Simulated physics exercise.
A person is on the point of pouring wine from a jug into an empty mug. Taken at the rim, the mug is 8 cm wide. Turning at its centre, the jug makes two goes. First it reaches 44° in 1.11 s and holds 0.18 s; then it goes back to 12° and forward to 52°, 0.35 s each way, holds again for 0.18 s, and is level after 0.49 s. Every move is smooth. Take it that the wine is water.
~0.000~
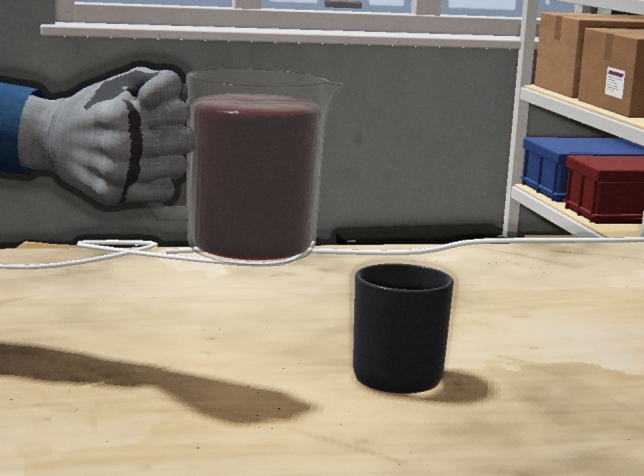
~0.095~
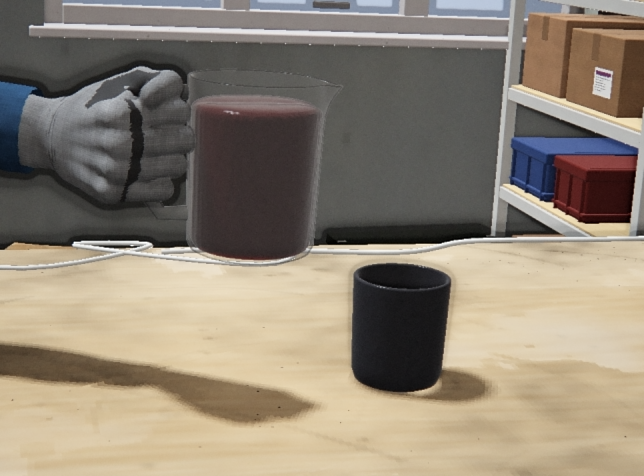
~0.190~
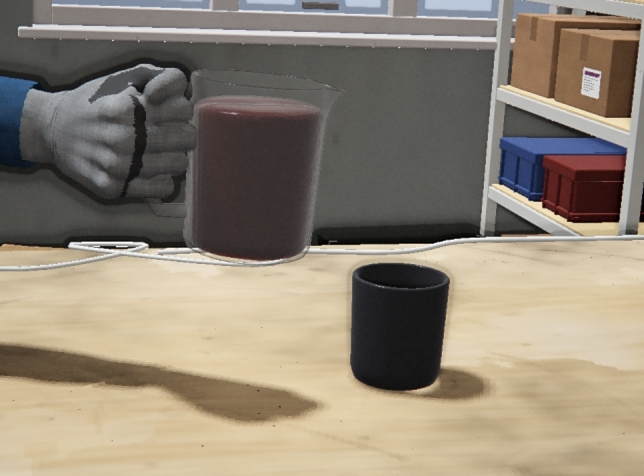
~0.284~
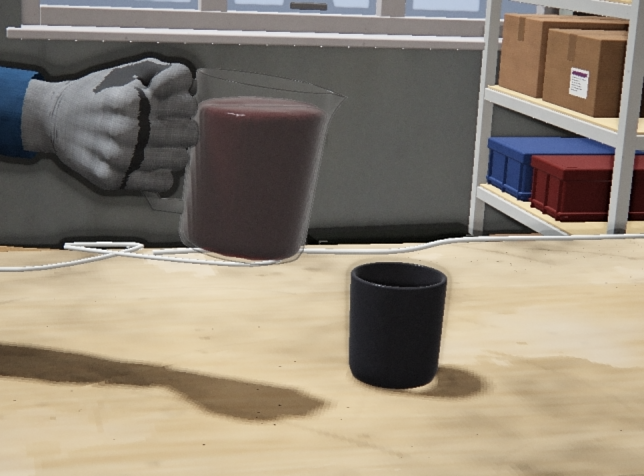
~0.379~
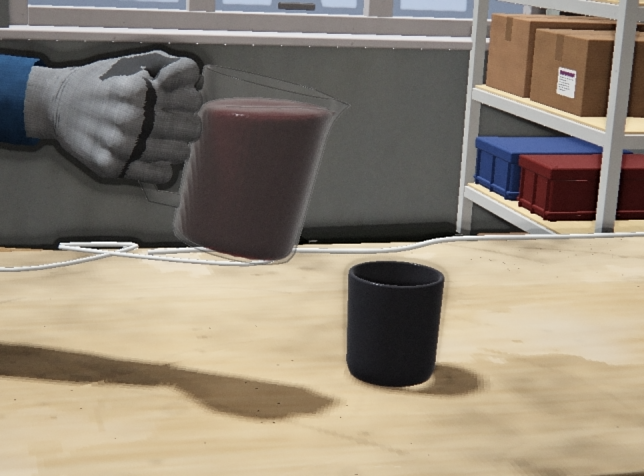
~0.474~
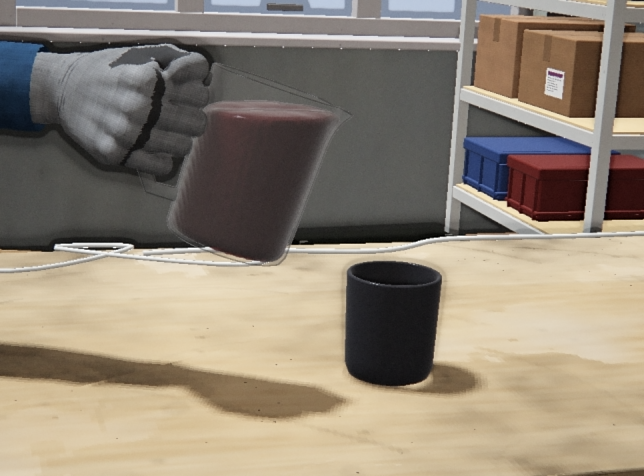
Gloved hand slowly tilting a clear jug of dark red liquid rightward above a wooden table with a black mug.
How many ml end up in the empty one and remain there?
Roughly 290 ml.
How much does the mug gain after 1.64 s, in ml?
Around 110 ml.
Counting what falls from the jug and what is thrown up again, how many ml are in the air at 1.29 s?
Around 35 ml, I reckon.
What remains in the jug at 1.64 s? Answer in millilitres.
Reading: Roughly 770 ml.
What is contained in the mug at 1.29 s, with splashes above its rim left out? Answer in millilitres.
Close to 130 ml.
Then, 1.29 s in, the tilt is 44° and the mug has 130 ml, the jug 790 ml, and 5 ml is on the table.
Then, 1.64 s in, the tilt is 12° and the mug has 185 ml, the jug 770 ml, and 5 ml is on the table.
Then, 2.17 s in, the tilt is 52° and the mug has 225 ml, the jug 695 ml, and 5 ml is on the table.
Then, 2.52 s in, the tilt is 10° and the mug has 290 ml, the jug 665 ml, and 5 ml is on the table.
Finally, the mug has 290 ml, the jug 665 ml, and 5 ml is on the table.
